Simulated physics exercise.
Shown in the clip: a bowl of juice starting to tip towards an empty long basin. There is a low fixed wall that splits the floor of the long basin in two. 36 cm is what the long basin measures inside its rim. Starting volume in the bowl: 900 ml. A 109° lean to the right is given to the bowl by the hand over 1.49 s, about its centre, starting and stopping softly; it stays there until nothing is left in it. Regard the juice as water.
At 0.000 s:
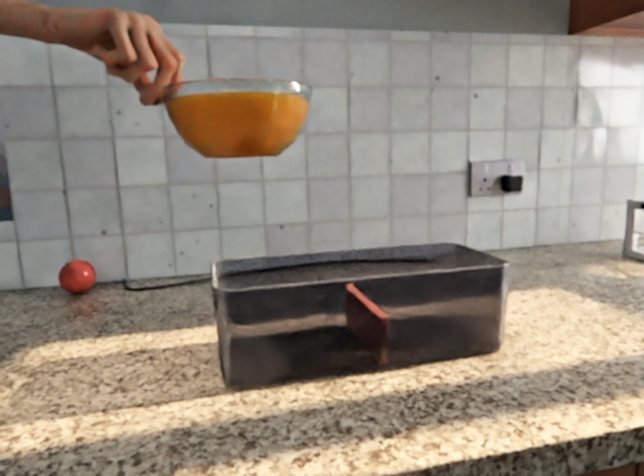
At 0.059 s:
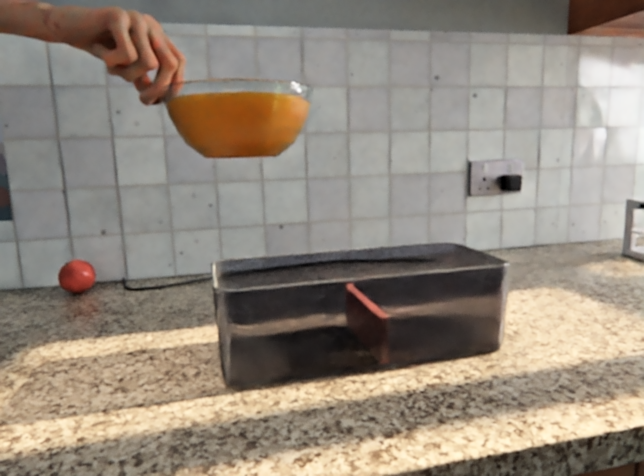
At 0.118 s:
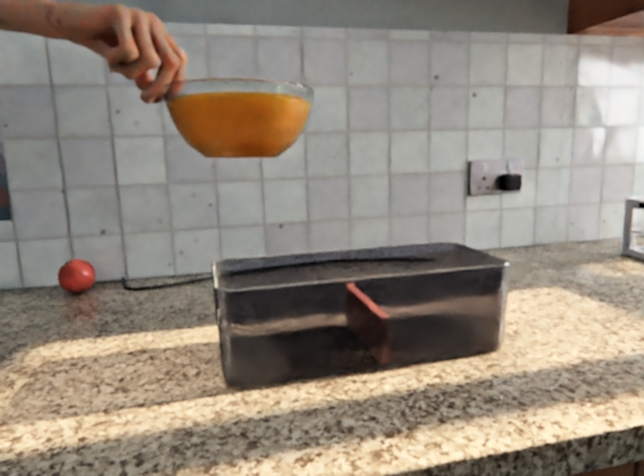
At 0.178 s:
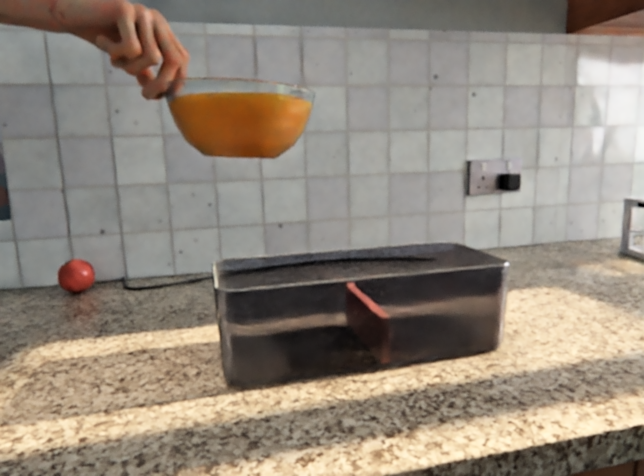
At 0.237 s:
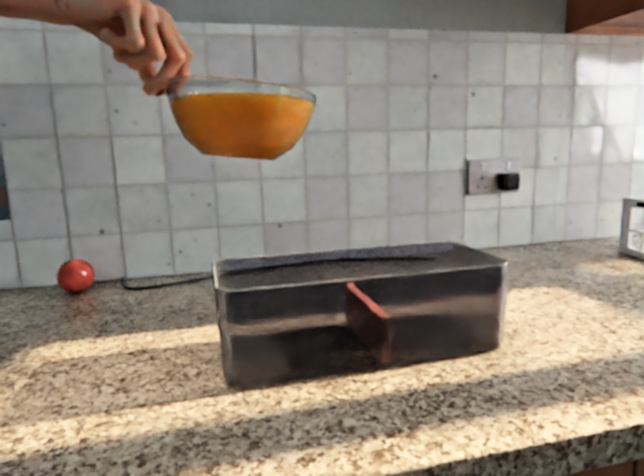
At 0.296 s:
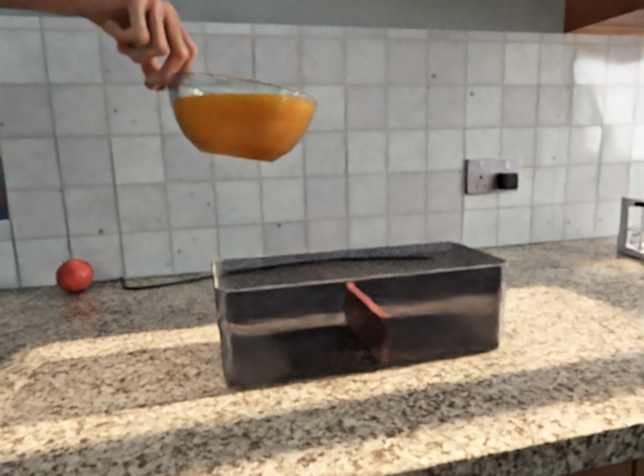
At first, a hand holds a clear glass bowl of orange juice level above a long, dark basin with a red divider, on a speckled counter against a tiled wall. Then the hand slowly leans the bowl slightly to the right, its right rim dipping a little, while the basin stays still.
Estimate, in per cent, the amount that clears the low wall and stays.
Roughly 64 percent.
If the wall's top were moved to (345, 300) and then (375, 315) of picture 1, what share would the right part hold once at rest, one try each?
It comes to 80 per cent, and then 55 per cent.
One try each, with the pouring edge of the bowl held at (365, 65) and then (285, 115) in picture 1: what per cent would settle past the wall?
First 95, then 15 per cent.
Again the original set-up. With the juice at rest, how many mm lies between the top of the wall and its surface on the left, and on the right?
Measured: Left around 46 mm, right around 32 mm.
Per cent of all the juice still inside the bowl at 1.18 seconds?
Around 1 in a hundred.
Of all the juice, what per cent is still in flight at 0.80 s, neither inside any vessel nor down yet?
Estimate: About 36 % of all of it.
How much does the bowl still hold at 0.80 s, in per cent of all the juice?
I reckon about 40 in a hundred is still held.
Then, 0.80 s in, the tilt is 61° and 41 per cent is still to pour, 4 is left of the wall and 19 right of it.
Then, 1.18 s in, the tilt is 98° and 1 per cent is still to pour, 29 is left of the wall and 64 right of it.
Then, 1.57 s in, the tilt is 109° and 0 per cent is still to pour, 35 is left of the wall and 64 right of it.
Then, 1.99 s in, the tilt is 109° and 0 per cent is still to pour, 35 is left of the wall and 64 right of it.
Finally, 35 per cent lies left of the wall, 64 right of it and 1 outside.
